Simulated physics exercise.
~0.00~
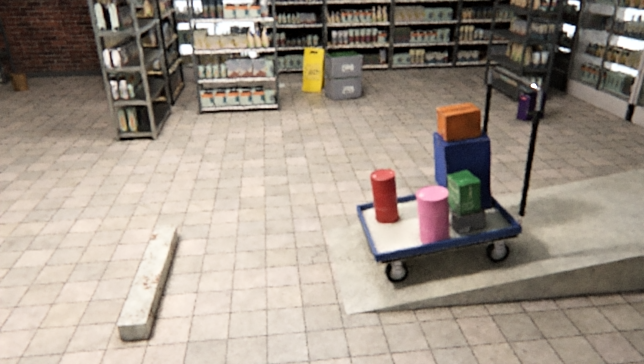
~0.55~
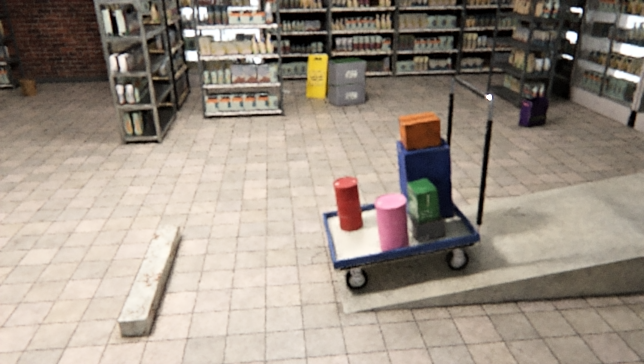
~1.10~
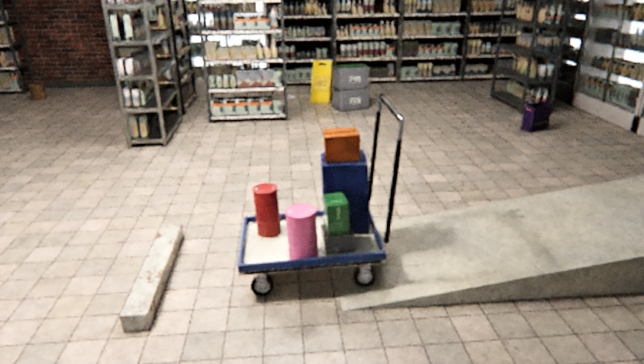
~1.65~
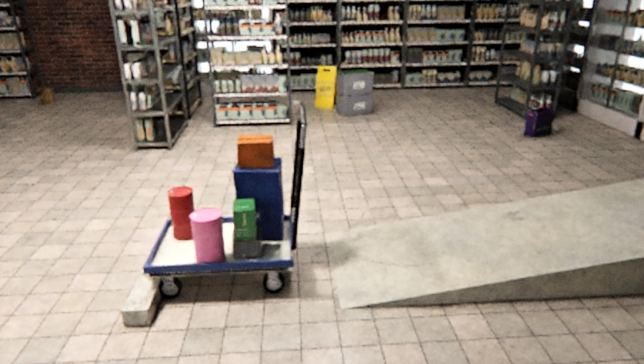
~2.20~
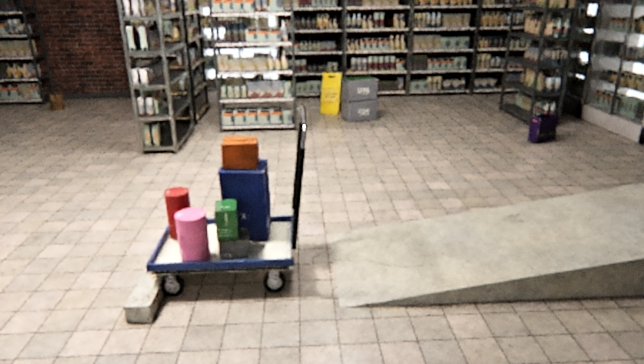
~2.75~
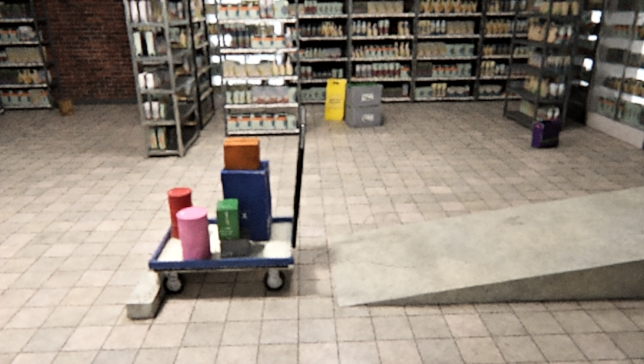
In a storeroom, a loaded trolley rolls left off a ramp and stops against a kerb.
